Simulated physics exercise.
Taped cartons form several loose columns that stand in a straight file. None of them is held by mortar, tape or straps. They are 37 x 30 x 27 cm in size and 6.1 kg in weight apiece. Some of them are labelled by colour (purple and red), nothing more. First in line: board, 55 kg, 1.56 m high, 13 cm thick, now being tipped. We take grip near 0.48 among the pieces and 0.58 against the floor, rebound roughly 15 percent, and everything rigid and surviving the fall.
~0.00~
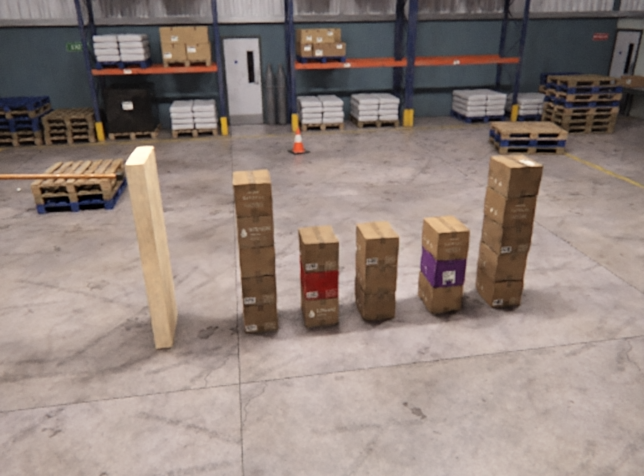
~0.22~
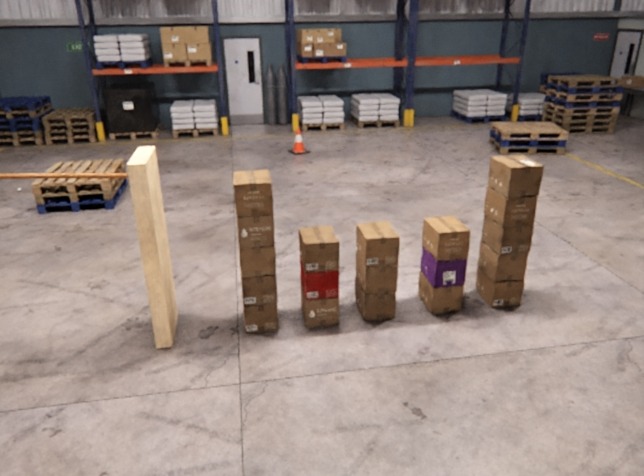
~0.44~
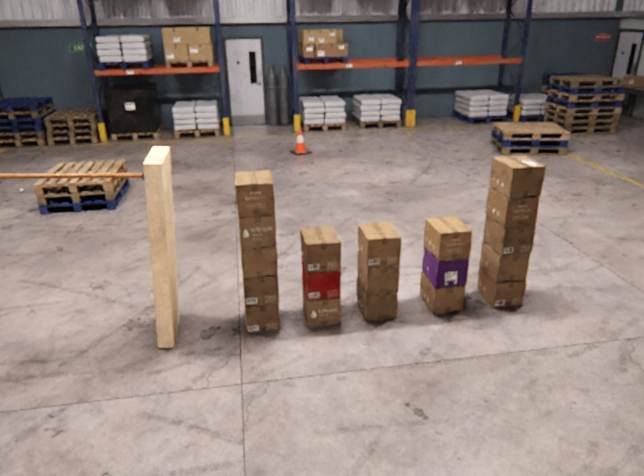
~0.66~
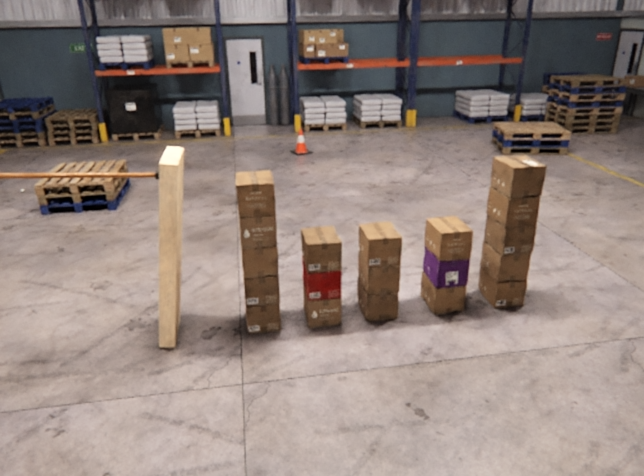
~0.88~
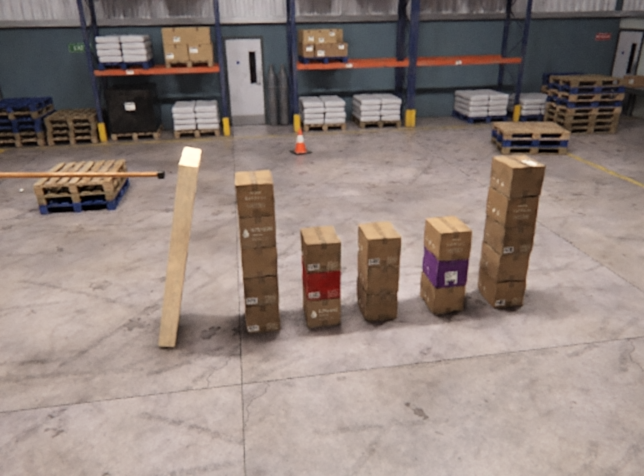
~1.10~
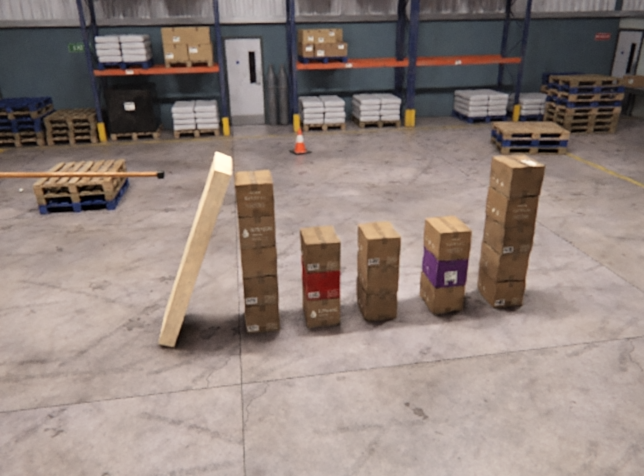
A pole reaches in from the left and pushes the top of an upright wooden board, then stops as the board leans rightward toward a row of carton stacks, some with red or purple cartons, which stay still.
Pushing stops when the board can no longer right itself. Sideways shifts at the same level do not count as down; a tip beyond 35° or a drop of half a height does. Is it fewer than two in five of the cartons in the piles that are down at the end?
No, more than two fifths are down.
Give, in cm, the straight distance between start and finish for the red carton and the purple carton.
Displacement in cm - red: 40; purple: 40.
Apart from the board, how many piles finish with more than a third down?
5 altogether.
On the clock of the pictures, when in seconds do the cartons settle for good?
4.0 s, roughly.
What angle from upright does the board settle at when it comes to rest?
60°, roughly.
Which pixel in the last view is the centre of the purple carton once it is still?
Near pixel (486, 270).
Around 1.52 s, board 41° from upright; none of the 19 cartons down, 5 disturbed.
Around 1.88 s, board 57° from upright; 4 of the 19 cartons down; red carton tipped 28°.
Around 2.84 s, board 62° from upright; 9 of the 19 cartons down; red carton tipped 38°; purple carton tipped 31°.
Around 3.52 s, board 62° from upright; 16 of the 19 cartons down; purple carton tipped 40°, 10 cm lower; red carton tipped 38°.
Finally (4.3 s), board 62° from upright; 16 of the 19 cartons down; purple carton tipped 40°, 10 cm lower; red carton tipped 38°. That is 84 per cent. Seen by the last camera, middles, purple carton near (486, 271), red carton near (364, 276).
